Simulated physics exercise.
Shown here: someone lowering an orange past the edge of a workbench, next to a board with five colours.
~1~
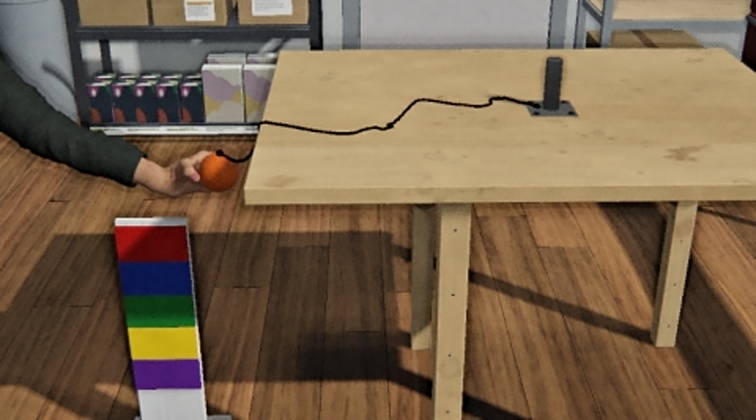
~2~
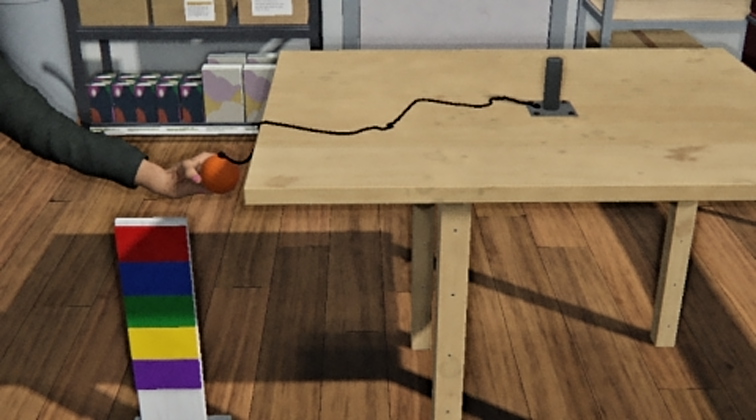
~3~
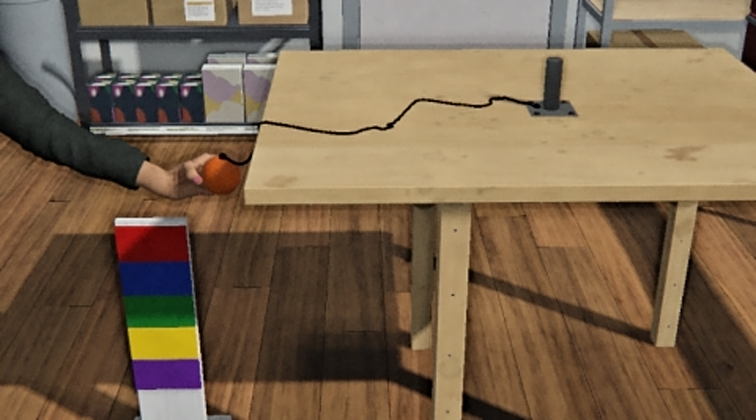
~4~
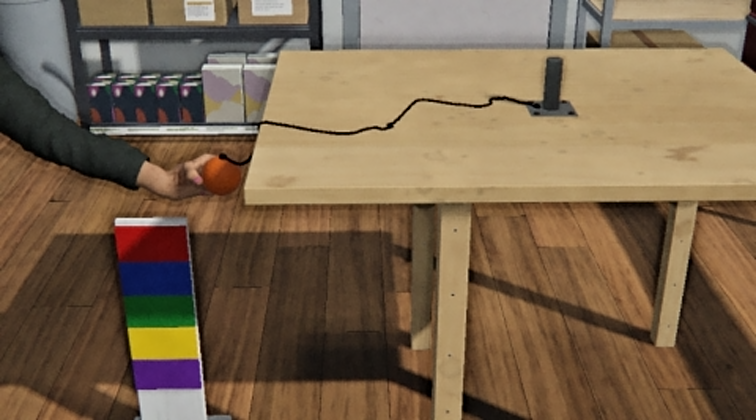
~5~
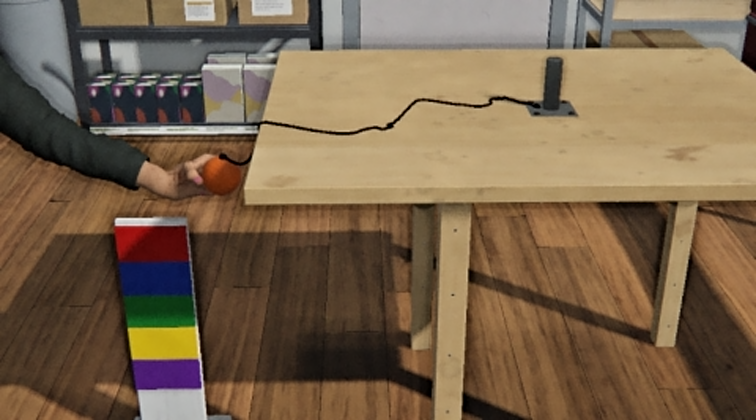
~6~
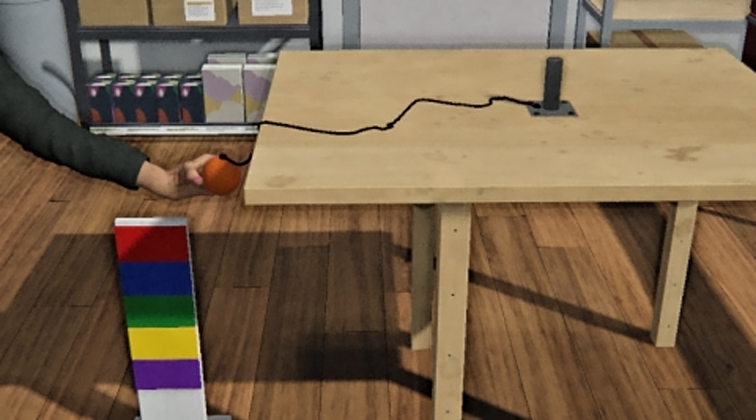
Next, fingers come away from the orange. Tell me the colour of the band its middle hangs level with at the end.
Green.
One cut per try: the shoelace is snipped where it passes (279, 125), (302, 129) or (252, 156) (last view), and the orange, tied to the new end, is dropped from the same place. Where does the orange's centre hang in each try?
Taking them in turn, it's about (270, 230), then about (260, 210), and finally about (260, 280).
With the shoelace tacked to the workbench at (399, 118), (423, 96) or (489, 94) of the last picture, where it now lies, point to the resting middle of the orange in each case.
Those spots come out as (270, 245), (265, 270) and (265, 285).
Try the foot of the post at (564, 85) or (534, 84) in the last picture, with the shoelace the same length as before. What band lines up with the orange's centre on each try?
Result 1: Blue. Result 2: Green.
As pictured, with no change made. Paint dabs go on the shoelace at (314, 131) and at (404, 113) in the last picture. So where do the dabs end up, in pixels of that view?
First: (263, 177). Second: (332, 113).
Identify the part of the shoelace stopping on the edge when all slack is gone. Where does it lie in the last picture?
Look close to (370, 128) - that's the one.
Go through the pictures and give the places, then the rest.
Orange (218, 173); red (152, 245); blue (156, 280); green (160, 313); yellow (163, 345); purple (167, 375), in the first picture.
Orange (220, 174); shoelace through (504, 98) (453, 104) (404, 113) (359, 131) (279, 125), in the second picture.
Orange (221, 175), in the third picture.
Orange (221, 176); shoelace through (504, 98) (453, 104) (404, 113) (359, 131) (279, 125), in the fourth picture.
Orange (221, 176), in the fifth picture.
Orange (221, 176); shoelace through (504, 98) (453, 104) (404, 113) (359, 131) (279, 125), in the sixth picture.
A little later, orange near (282, 277); level with blue.
Next, orange near (259, 297); level with green.
When it is over, orange near (268, 305); level with green. Its middle rests at the green band.
